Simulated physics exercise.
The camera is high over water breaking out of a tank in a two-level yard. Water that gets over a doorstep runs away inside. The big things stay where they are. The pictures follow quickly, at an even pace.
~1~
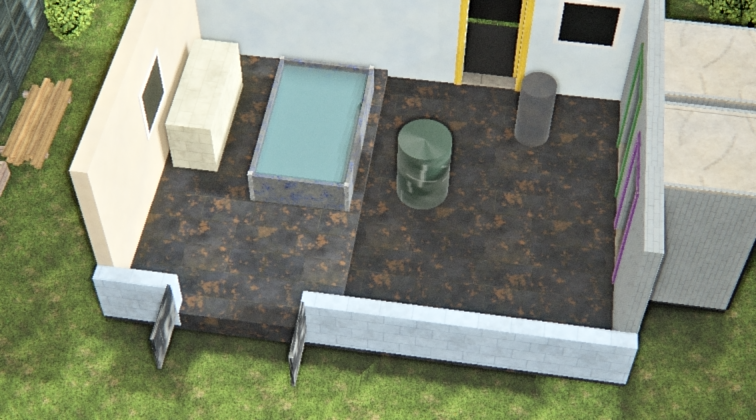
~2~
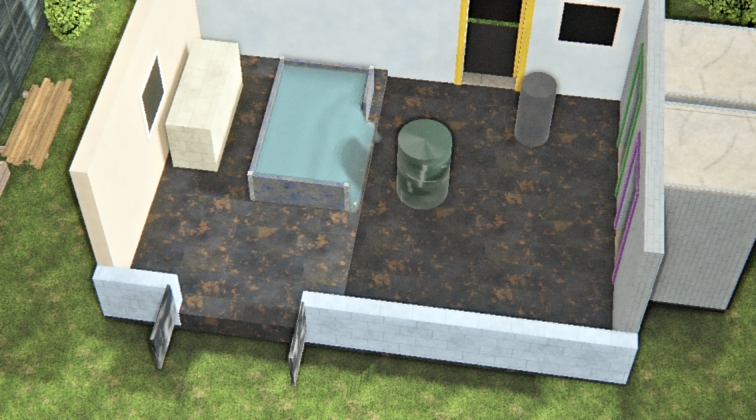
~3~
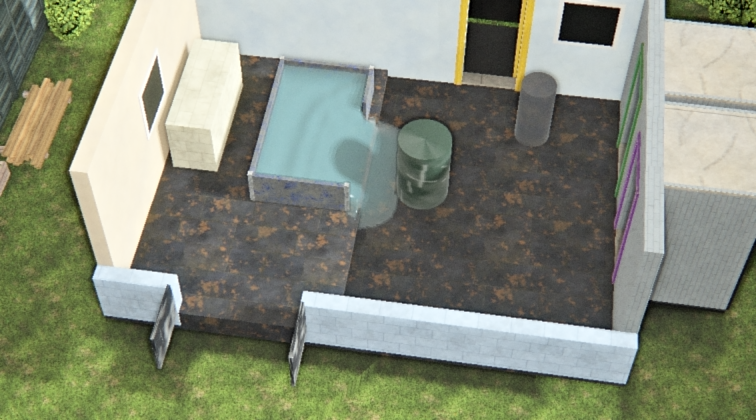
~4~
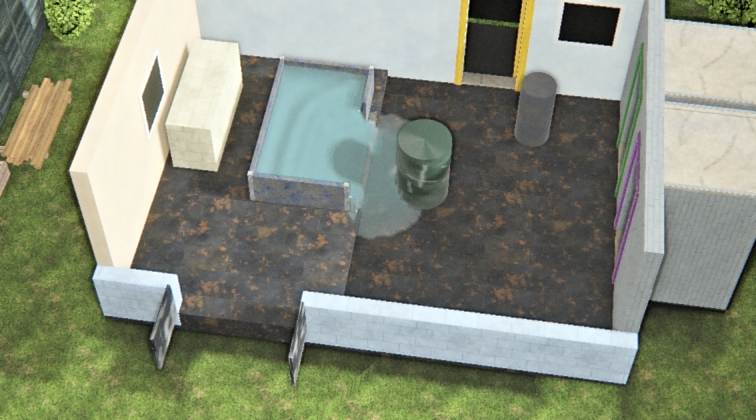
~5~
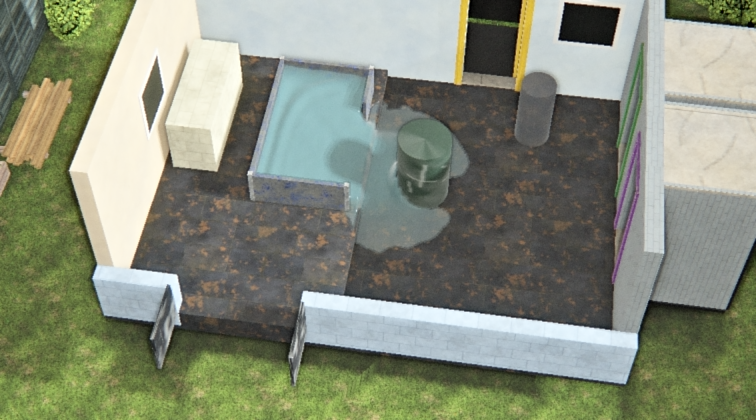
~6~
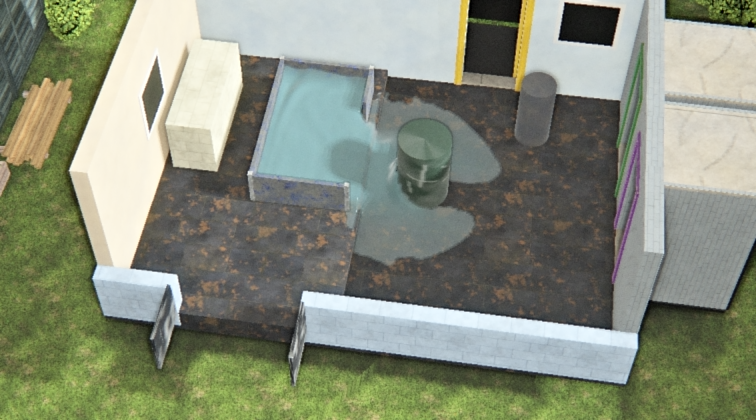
We see a walled yard from above, with a still tank of blue-green water; its right side opens, and water pours out, spreads rightward across the dark, rust-speckled floor, and flows around both sides of a green cylinder.
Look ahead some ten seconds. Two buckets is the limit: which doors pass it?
The yellow door lets in a lot; the green door admits no more than that; the purple door lets in a lot.
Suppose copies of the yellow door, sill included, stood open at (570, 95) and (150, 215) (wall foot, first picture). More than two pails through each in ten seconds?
In turn: Floods, takes less.
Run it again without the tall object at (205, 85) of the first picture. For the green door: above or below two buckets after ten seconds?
The green one stays under.
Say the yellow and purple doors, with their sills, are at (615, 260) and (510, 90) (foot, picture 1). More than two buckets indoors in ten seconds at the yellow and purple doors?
Then: The yellow door lets more in; the purple door lets more in.
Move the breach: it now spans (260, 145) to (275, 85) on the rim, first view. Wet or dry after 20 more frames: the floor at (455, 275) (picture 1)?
Verdict: Clear.
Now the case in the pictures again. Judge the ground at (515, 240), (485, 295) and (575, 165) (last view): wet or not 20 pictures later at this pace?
One after the other: Flooded, awash, flooded.
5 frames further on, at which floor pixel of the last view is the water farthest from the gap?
Close to (606, 162).
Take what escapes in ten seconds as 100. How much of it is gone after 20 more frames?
Some 35 per cent.
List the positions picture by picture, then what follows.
The first picture shows the open tank at (313, 123) is whole and still.
In the second picture, water pours out at (354, 160) and has run to (371, 125).
In the third picture, the front is at a hidden place, out from the gap at (354, 161).
In the fourth picture, the front is at a hidden place, out from the gap at (354, 161).
In the fifth picture, water pours out at (354, 161) and has run to (461, 155).
In the sixth picture, water pours out at (354, 162) and has run to (494, 167).
A moment on, water covers 30 % of the floor; the yellow door not reached, the green door not reached, the purple door not reached.
Next, water covers 55 % of the floor; the yellow door under two buckets in, the green door wet at the sill, nothing in, the purple door not reached.
Then, water covers 60 % of the floor; the yellow door over two buckets in, the green door under two buckets in, the purple door under two buckets in.
Later, water covers 65 % of the floor; the yellow door far over two buckets in, the green door under two buckets in, the purple door over two buckets in.
In the end, water covers 65 % of the floor; the yellow door far over two buckets in, the green door under two buckets in, the purple door over two buckets in.
